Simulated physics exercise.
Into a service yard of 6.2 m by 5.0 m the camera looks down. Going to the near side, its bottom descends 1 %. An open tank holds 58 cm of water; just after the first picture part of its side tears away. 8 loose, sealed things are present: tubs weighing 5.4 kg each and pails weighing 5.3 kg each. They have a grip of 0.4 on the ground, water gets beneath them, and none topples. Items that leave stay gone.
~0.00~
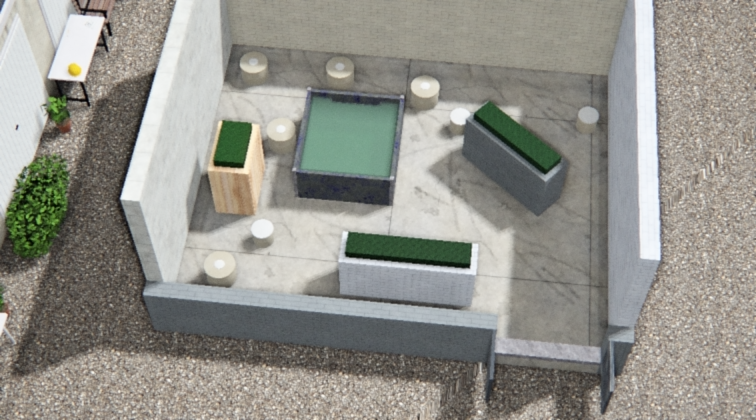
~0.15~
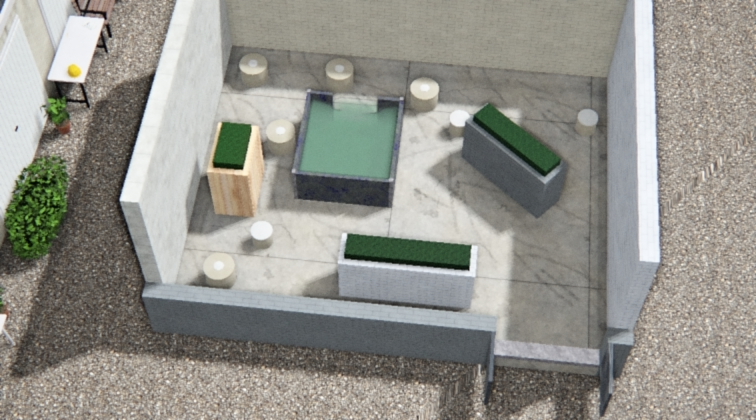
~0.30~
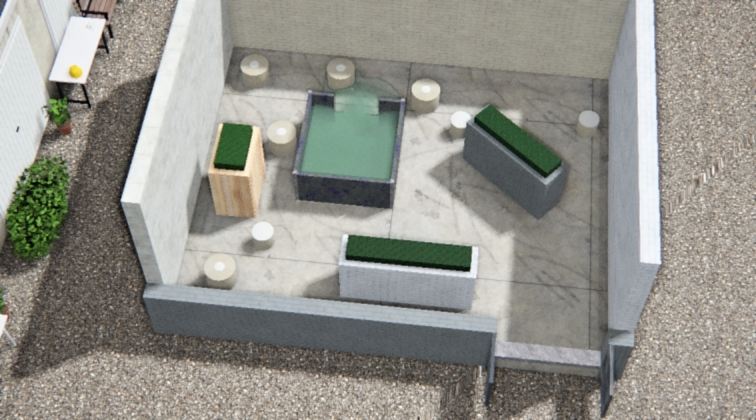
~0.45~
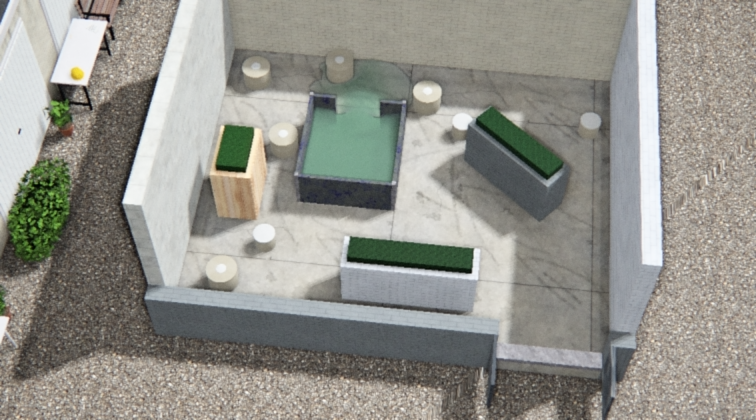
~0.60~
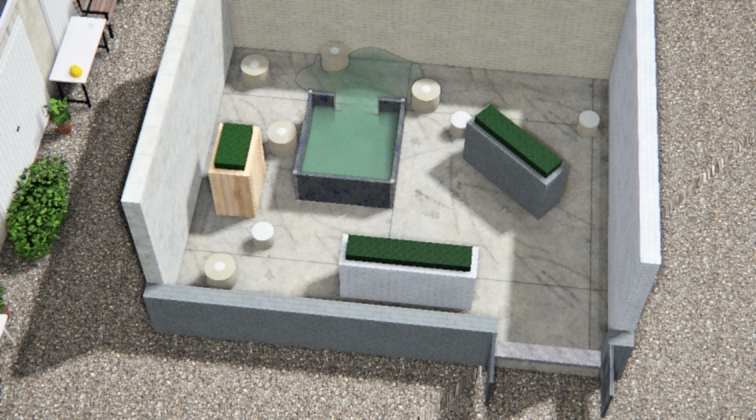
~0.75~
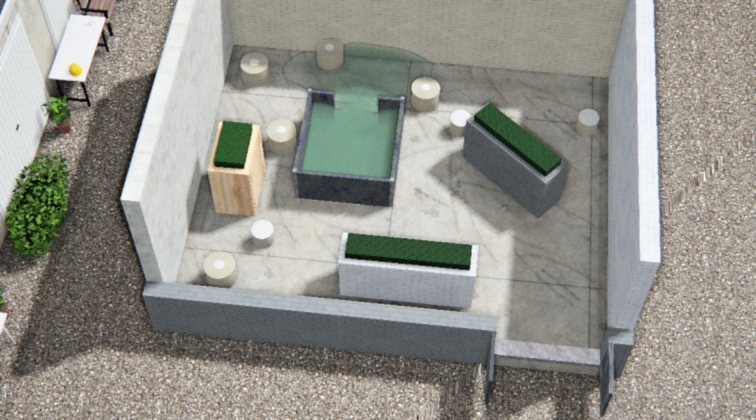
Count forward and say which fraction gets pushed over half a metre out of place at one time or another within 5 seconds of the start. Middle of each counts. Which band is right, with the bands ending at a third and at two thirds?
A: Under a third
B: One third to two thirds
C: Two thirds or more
Answer: B.
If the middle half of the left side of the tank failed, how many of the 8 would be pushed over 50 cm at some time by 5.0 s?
Then the count would be 6.
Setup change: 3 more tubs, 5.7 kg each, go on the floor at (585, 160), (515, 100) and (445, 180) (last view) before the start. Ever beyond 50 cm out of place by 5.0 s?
Well, in turn they are above that, above that and below that.
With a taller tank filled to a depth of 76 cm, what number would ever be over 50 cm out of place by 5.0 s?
In that case the number is 4.
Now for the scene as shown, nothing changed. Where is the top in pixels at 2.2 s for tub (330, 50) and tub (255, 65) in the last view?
First near (249, 75), second near (236, 98).
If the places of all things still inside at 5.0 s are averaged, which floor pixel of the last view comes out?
Near (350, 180).
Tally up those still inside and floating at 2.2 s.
Answer: 1.
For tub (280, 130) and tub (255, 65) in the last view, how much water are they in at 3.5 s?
Some 3 cm at the first, some 6 cm at the second.
After 1.1 s 1 of 8 are over 50 cm from their spots; 1 afloat.
After 2.2 s 2 of 8 are over 50 cm from their spots; 1 afloat.
After 3.5 s 4 of 8 are over 50 cm from their spots; 1 afloat.
After 5.0 s 4 of 8 are over 50 cm from their spots, and 4 have been at some point; 3 afloat.
